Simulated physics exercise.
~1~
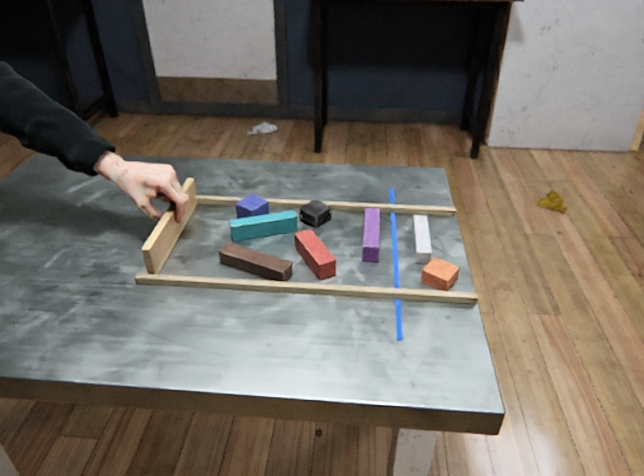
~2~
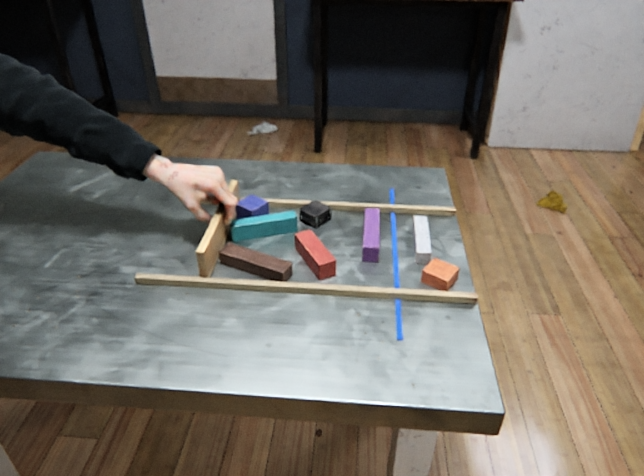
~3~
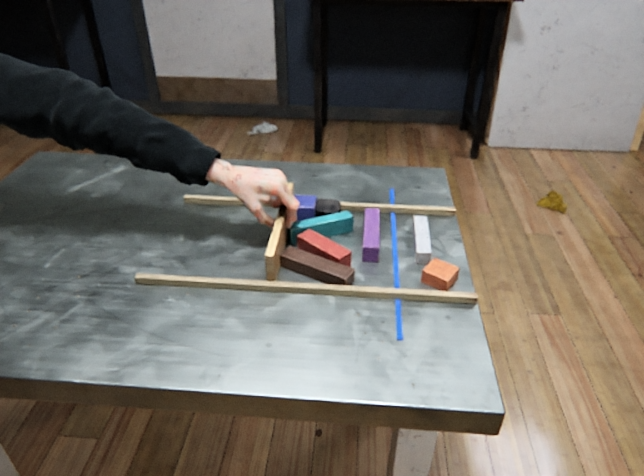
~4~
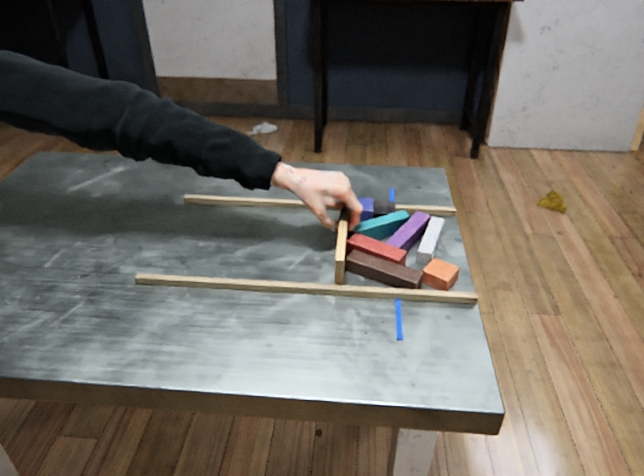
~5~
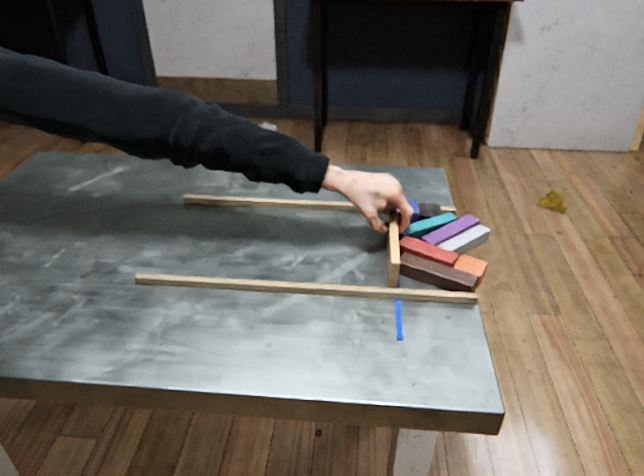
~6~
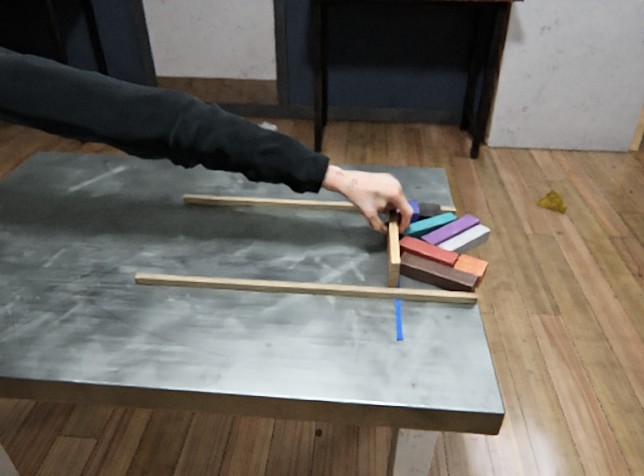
On a grey tabletop with a wooden floor around it, a hand holds an upright wooden board between two thin rails, behind a scatter of coloured blocks and bars. The hand slides the board right, reaching the brown and turquoise bars and the blue block. Those pieces move along with the red bar and bunch toward the black one. Further on, the purple, white and orange pieces are swept up too, turning and packing together near the table's edge. The board stops at the blue tape line, with the crowded pieces jutting at the edge and none fallen.
